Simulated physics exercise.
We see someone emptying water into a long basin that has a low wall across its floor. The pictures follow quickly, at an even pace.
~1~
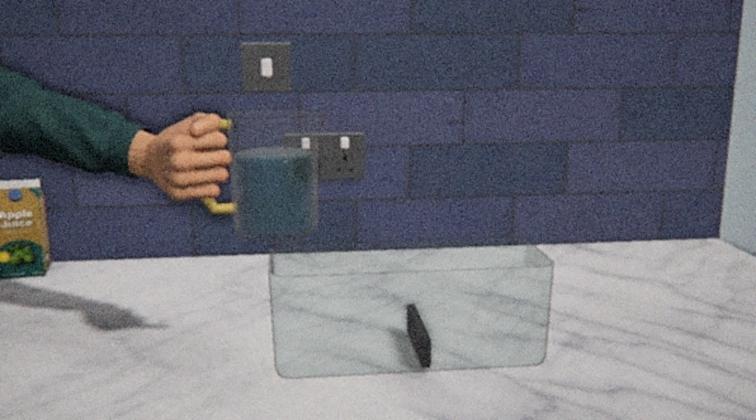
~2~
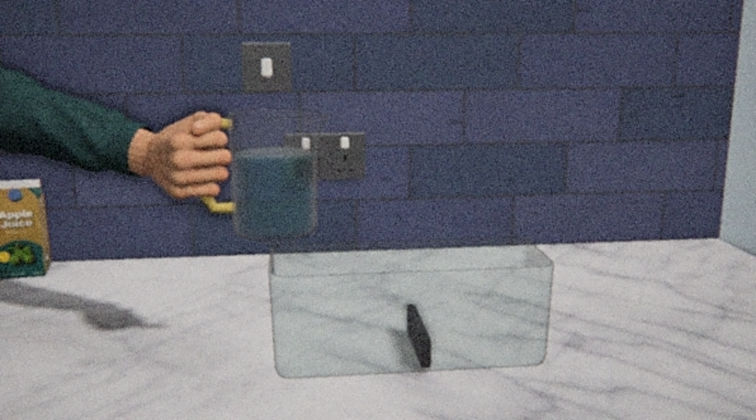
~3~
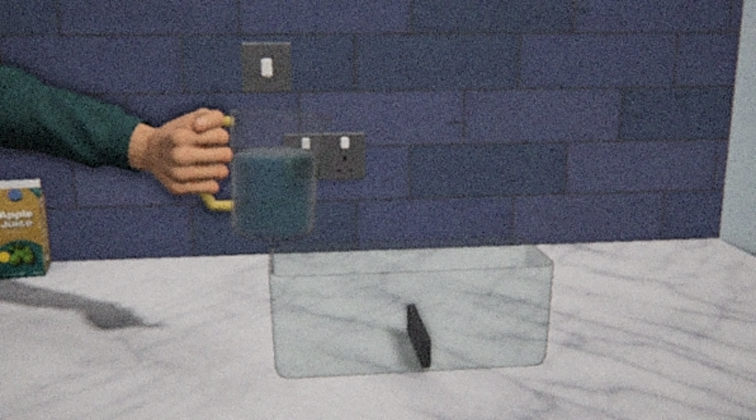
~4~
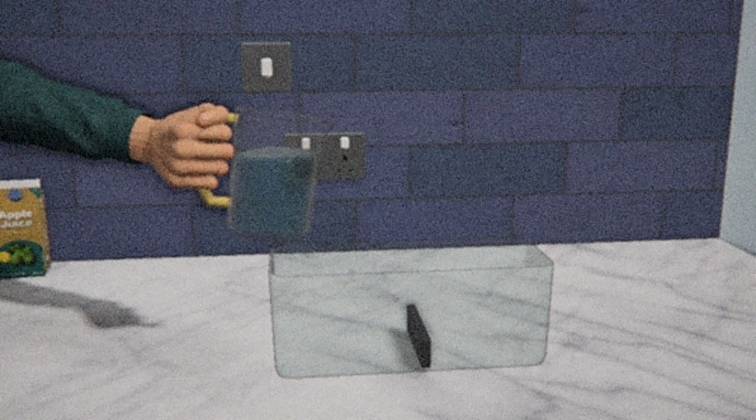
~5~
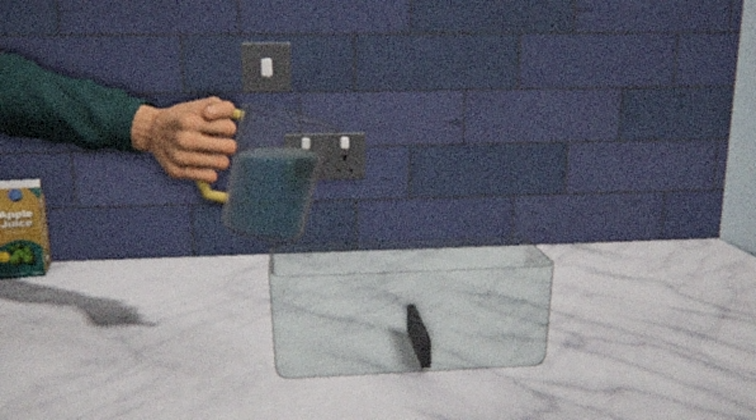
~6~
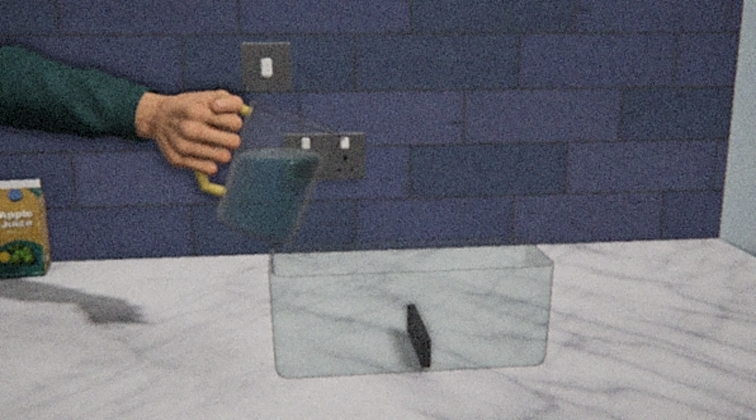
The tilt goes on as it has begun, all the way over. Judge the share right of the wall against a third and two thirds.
The share right of the wall is not even a third.
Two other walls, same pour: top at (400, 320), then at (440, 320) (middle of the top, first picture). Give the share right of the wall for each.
In turn 35 and 5 in a hundred.
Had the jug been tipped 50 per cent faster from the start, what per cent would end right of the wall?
Some 10 per cent.
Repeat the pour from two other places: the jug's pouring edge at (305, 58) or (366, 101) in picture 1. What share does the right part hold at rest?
About 10 and 75 per cent.
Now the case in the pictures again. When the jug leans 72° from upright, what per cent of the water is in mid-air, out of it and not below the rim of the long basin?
Close to 10 per cent.
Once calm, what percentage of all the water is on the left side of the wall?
Close to 85 per cent.
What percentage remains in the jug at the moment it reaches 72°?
Near 90 %.
A moment on, the jug is tipped part way and 91 per cent is still to pour, 1 is left of the wall and 0 right of it.
Next, the jug is tipped right over and 37 per cent is still to pour, 48 is left of the wall and 0 right of it.
Then the jug is tipped right over and 5 per cent is still to pour, 88 is left of the wall and 2 right of it.
Later the jug is tipped right over and 0 per cent is still to pour, 87 is left of the wall and 10 right of it.
In the end 87 per cent lies left of the wall, 11 right of it and 2 outside.
